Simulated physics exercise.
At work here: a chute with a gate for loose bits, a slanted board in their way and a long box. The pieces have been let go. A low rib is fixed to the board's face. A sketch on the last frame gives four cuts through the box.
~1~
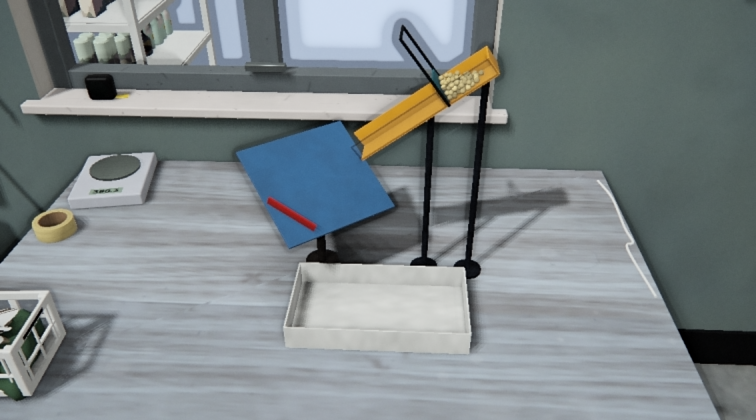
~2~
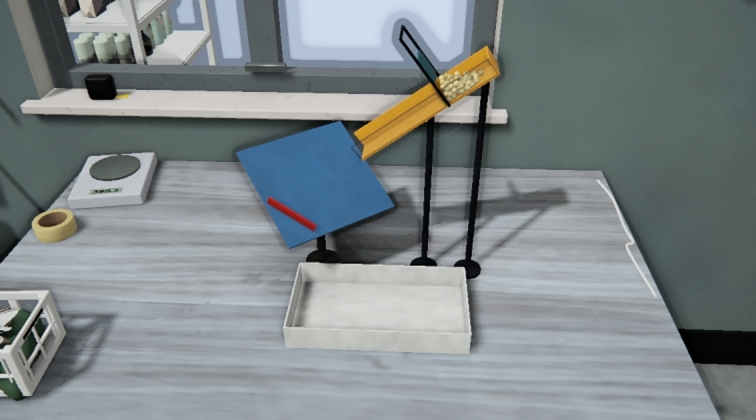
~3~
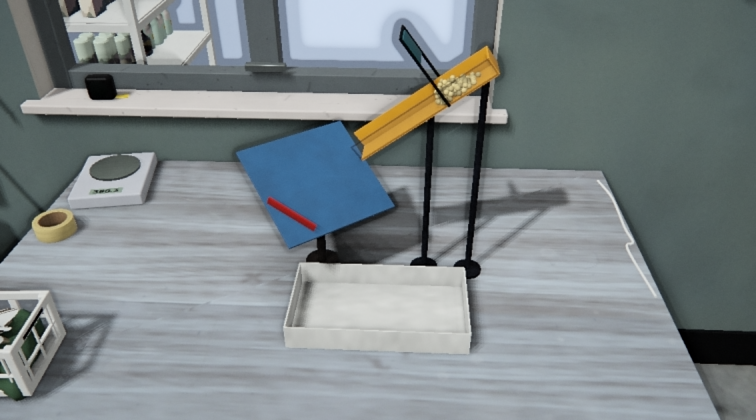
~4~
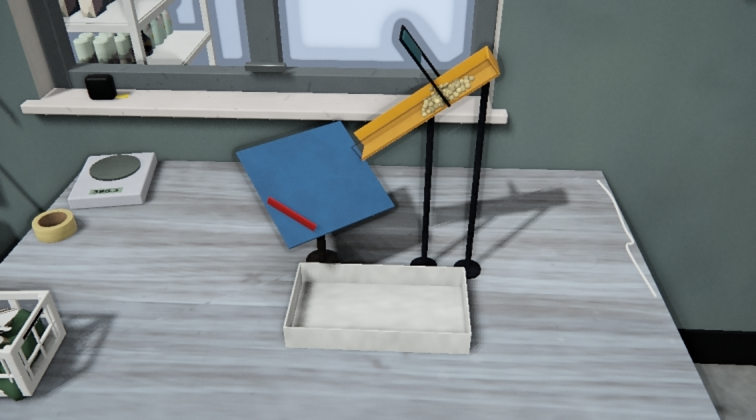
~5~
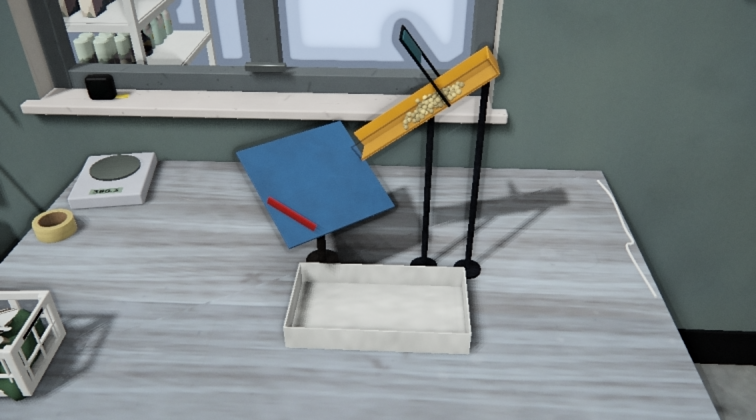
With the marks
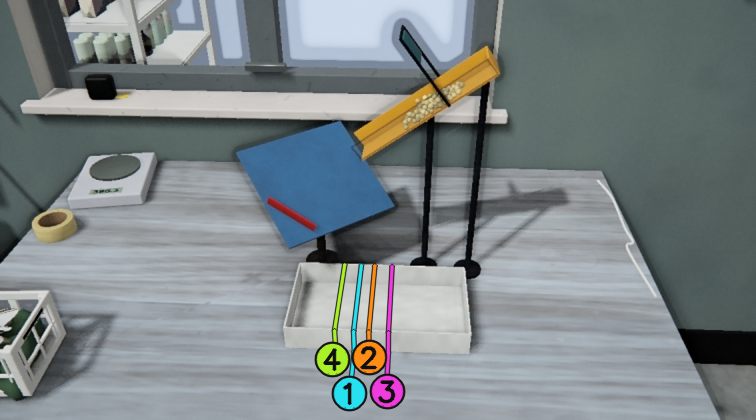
A blue slanted board stood over an empty white box, with a red strip across it, while pale beans behind a gate in the orange chute above began sliding down leftward partway along it.
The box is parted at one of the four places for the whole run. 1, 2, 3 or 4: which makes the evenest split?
The answer is line 1.
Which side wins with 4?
The right side.
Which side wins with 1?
The left side.
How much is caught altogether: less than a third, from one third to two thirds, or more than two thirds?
It is more than two thirds.
On the marked copy, line 1 crosses the front rim at (353, 330); line 2 crosses the front rim at (368, 331); line 3 crosses the front rim at (388, 331); line 4 crosses the front rim at (334, 329).
If 1 is chosen, of what is caught, about two thirds on the left of the divider, about a third on the right.
If 2 is chosen, of what is caught, most on the left of the divider, a small part on the right.
If 3 is chosen, of what is caught, nearly all on the left of the divider, a small part on the right.
If 4 is chosen, of what is caught, a small part on the left of the divider, nearly all on the right.
